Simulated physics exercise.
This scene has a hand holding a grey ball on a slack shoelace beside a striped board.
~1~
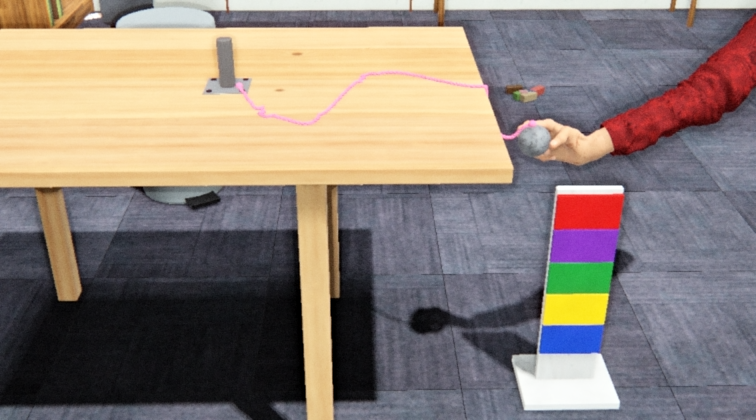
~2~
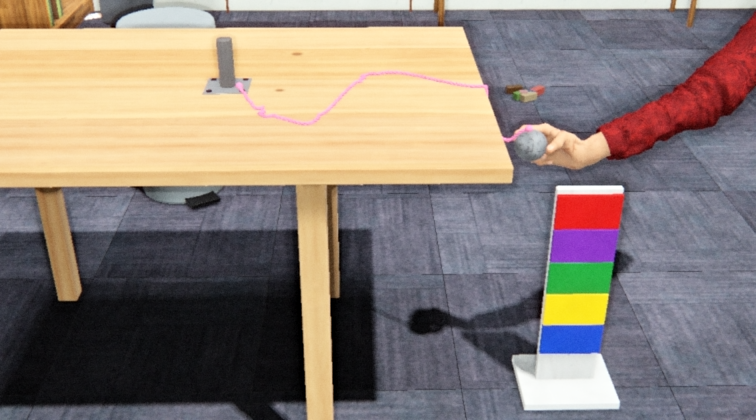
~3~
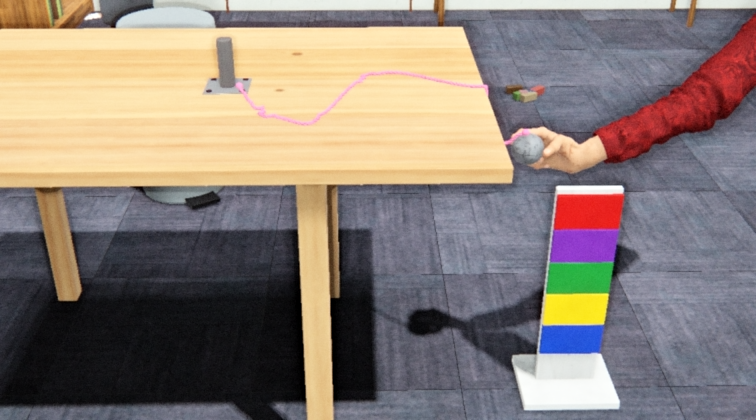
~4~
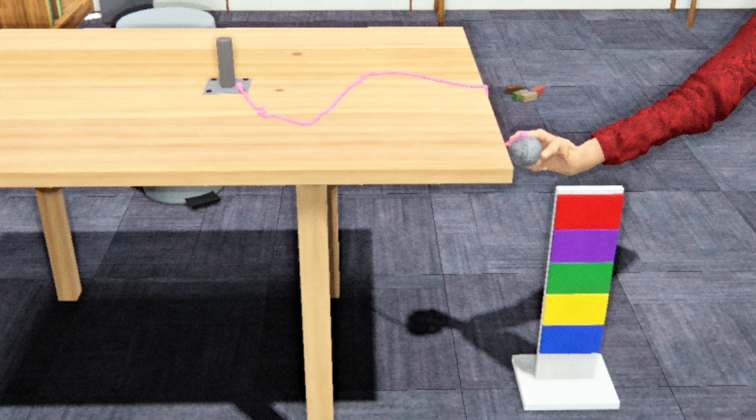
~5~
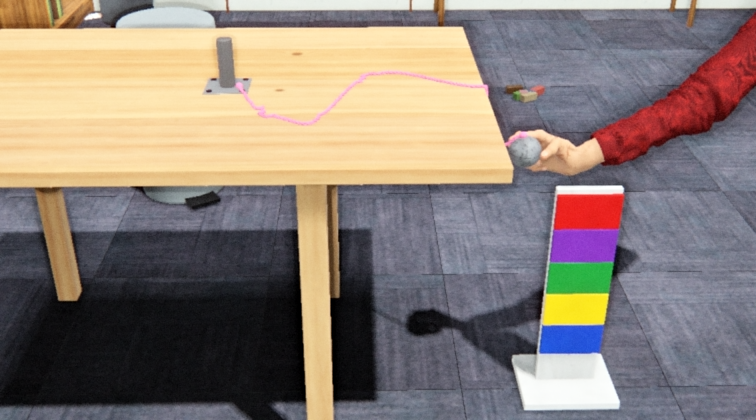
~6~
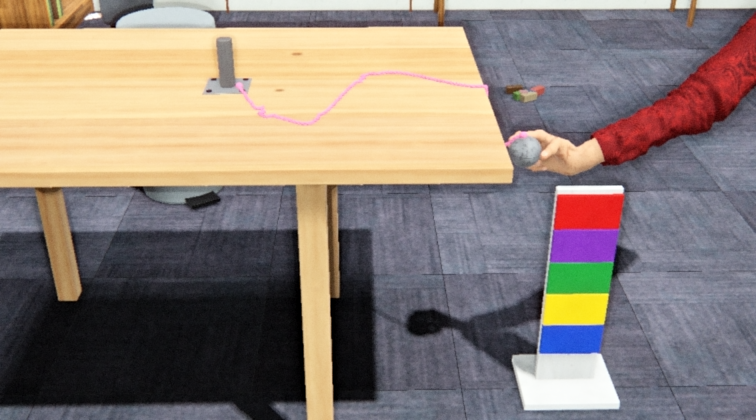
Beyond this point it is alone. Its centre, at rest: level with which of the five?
Blue.
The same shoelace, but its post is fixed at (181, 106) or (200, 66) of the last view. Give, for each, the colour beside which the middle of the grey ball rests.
Yellow; yellow.
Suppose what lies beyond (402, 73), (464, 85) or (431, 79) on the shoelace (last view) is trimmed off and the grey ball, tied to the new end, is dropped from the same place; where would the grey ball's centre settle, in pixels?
Try by try, around (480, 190), (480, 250) and (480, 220).
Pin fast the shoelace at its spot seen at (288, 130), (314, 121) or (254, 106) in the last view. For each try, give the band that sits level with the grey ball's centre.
Green, green, yellow.
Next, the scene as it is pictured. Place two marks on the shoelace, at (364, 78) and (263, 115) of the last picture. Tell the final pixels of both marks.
One ends up around (488, 137), the other around (335, 91).
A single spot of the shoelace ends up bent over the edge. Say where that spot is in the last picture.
Around (351, 86).
A little later, ball near (496, 328); level with blue.
Next, ball near (459, 347); level with blue.
When it is over, ball near (472, 344); level with blue. The shoelace holds its middle at blue.
